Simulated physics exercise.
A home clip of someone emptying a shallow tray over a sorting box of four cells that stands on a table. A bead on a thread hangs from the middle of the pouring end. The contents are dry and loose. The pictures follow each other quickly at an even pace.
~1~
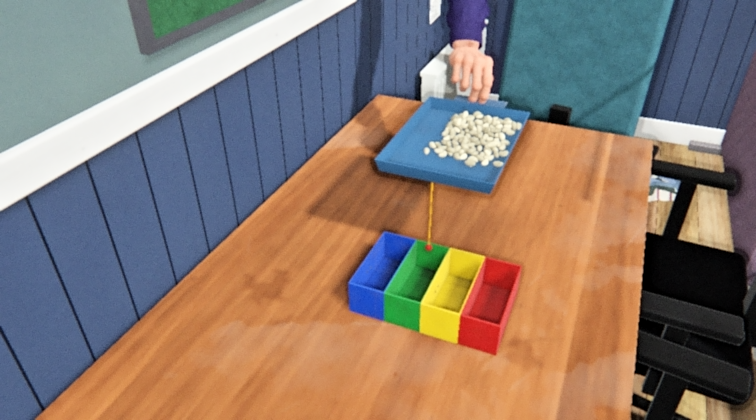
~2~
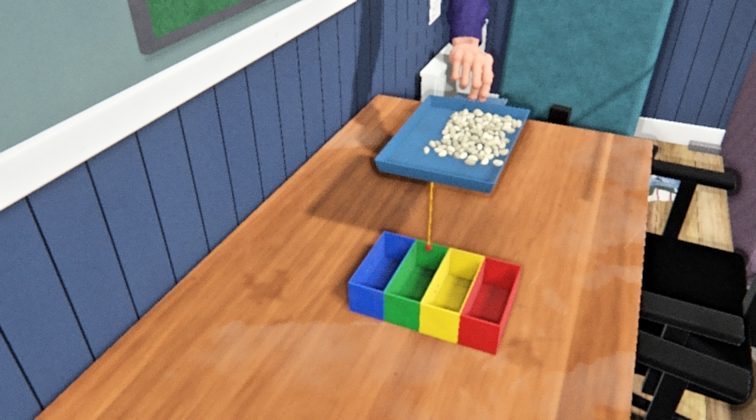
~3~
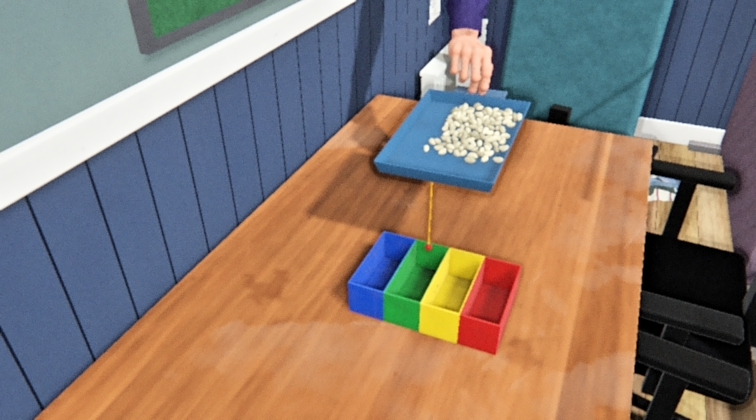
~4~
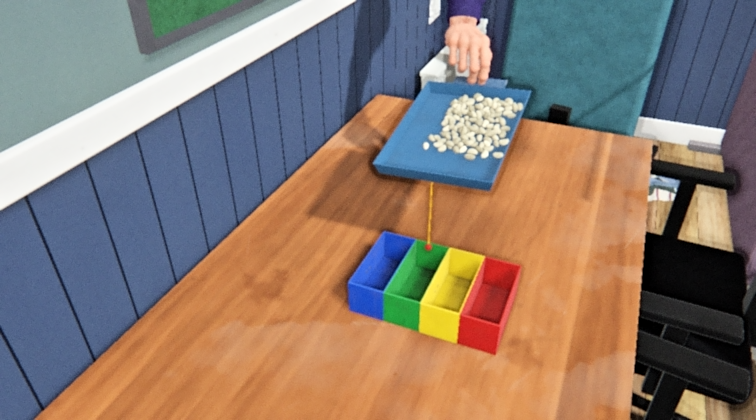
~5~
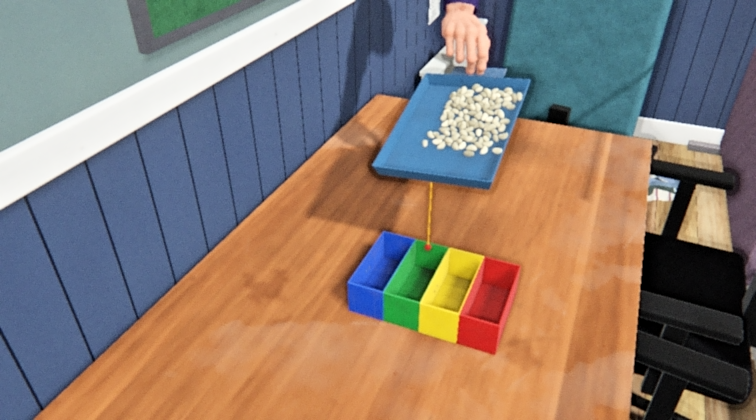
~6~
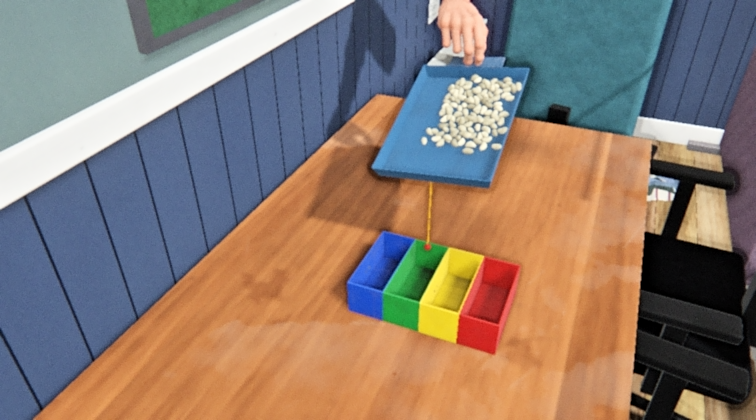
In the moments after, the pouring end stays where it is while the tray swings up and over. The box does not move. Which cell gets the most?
The blue cell gets the most.
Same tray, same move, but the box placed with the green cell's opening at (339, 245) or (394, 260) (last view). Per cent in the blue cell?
First some 0, then 50 per cent.
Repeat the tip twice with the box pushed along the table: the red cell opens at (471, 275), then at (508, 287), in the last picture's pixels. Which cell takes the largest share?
The first try: The cell in blue. The second: That blue cell.
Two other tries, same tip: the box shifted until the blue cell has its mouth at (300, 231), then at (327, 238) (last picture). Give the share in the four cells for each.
About 90 and 100 per cent.
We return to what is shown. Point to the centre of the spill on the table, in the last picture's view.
Around (315, 288).
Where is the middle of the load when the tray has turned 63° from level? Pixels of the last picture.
Near (403, 166).
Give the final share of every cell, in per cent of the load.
Blue cell near 60; green cell near 10; yellow cell near 0; red cell near 0.
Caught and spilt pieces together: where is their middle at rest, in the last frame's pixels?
Around (374, 285).
Just after the last frame, tray tipped steeply; almost all on the tray; about a tenth falling or outside the box.
A moment on, tray tipped past a quarter turn; roughly a third on the tray; roughly a quarter in the blue cell; just a few in the green cell; roughly a third falling or outside the box.
Further on, tray tipped past a quarter turn; roughly half in the blue cell; about a tenth in the green cell; roughly a third falling or outside the box.
When it is over, tray tipped past a quarter turn; roughly half in the blue cell; about a tenth in the green cell; not one in the red cell; not one in the yellow cell; roughly a third outside the box.
